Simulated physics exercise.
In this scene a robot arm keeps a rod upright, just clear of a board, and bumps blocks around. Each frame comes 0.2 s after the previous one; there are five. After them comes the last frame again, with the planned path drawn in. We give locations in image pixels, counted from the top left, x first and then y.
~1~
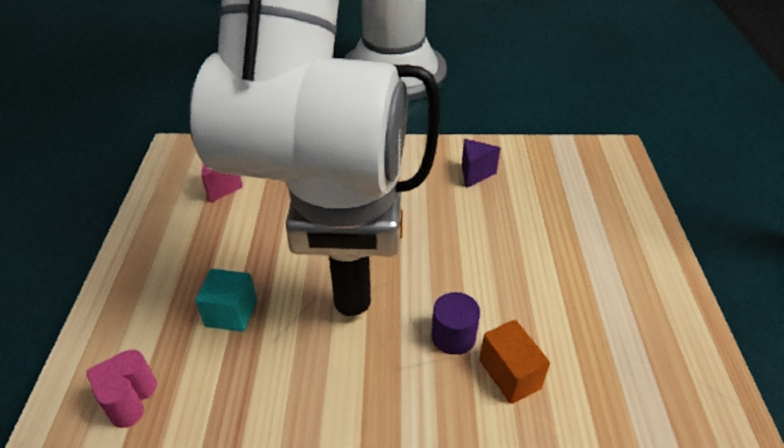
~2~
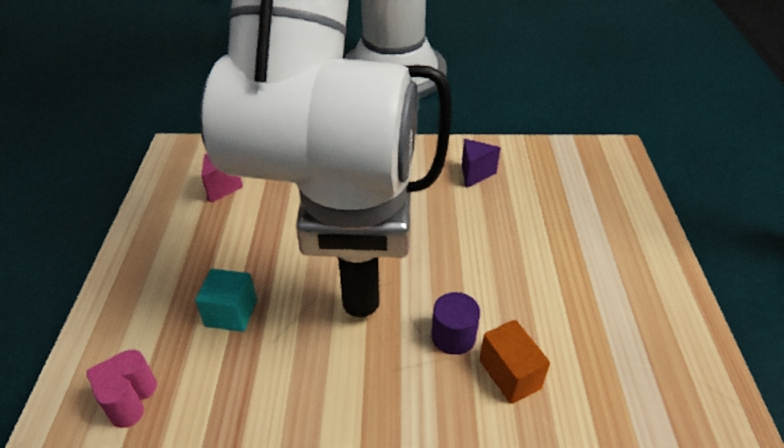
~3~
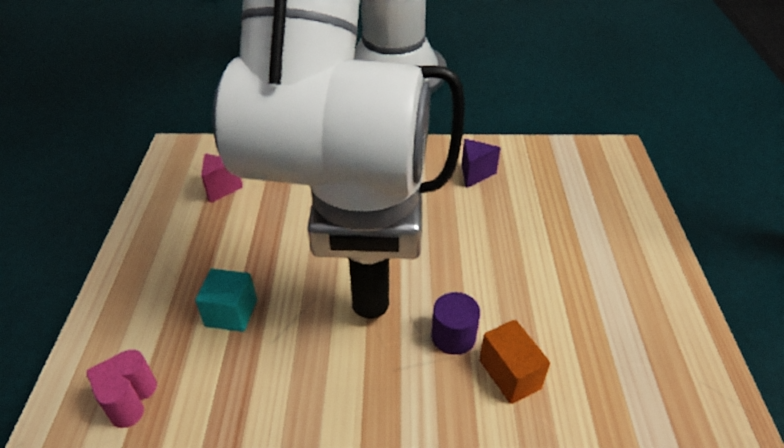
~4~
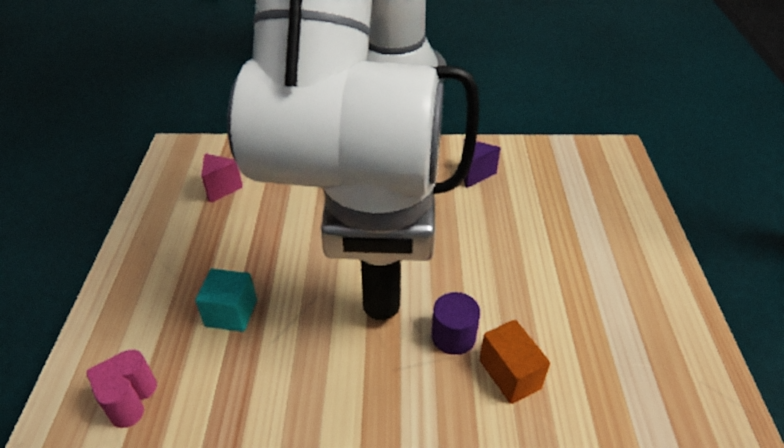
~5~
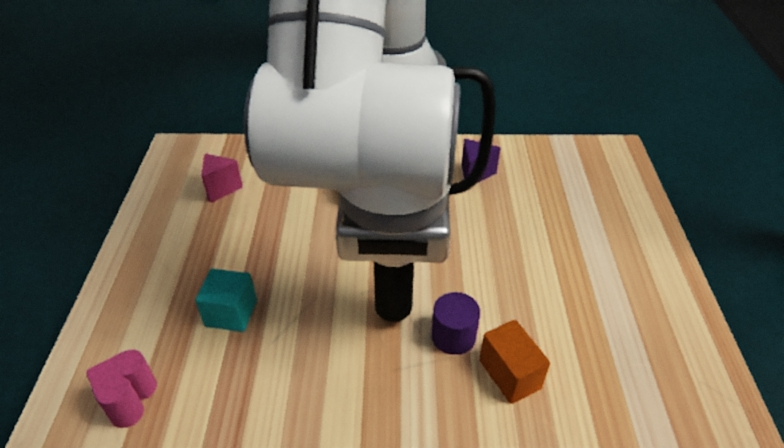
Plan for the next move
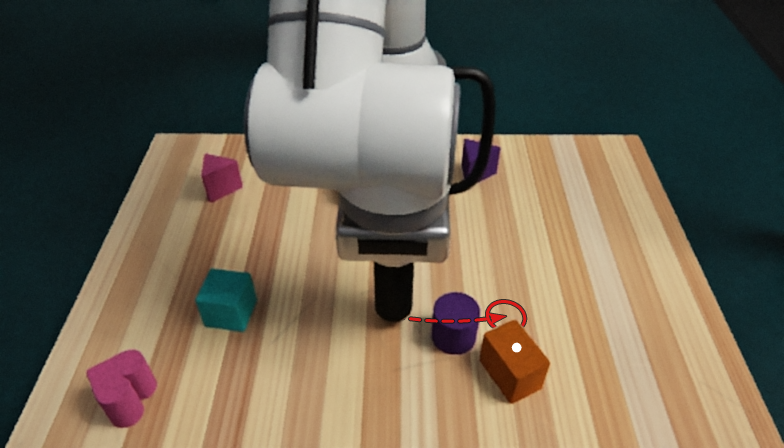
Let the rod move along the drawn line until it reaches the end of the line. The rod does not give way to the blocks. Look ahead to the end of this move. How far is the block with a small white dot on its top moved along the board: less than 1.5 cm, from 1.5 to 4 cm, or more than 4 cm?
It moves a fair bit, 1.5 to 4 cm.
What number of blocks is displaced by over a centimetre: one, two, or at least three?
I think two will be displaced.
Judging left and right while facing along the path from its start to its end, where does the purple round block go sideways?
Out to the right.
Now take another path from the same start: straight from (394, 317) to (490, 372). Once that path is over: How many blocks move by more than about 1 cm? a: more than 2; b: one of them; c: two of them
c - two of them.
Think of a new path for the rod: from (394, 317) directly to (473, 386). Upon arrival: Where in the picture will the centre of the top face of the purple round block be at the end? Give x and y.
I predict (482, 314).
Drawn move, from (394, 317) through (450, 321) to (506, 316); the dot is on the orange oblong block.
The first path, step by step. One third of the way, rod (433, 311); purple round block (472, 314).
Two thirds of the way, rod (472, 311); purple round block (502, 324); orange oblong block (536, 366).
At the end, rod (508, 307); purple round block (526, 324); orange oblong block (544, 374).
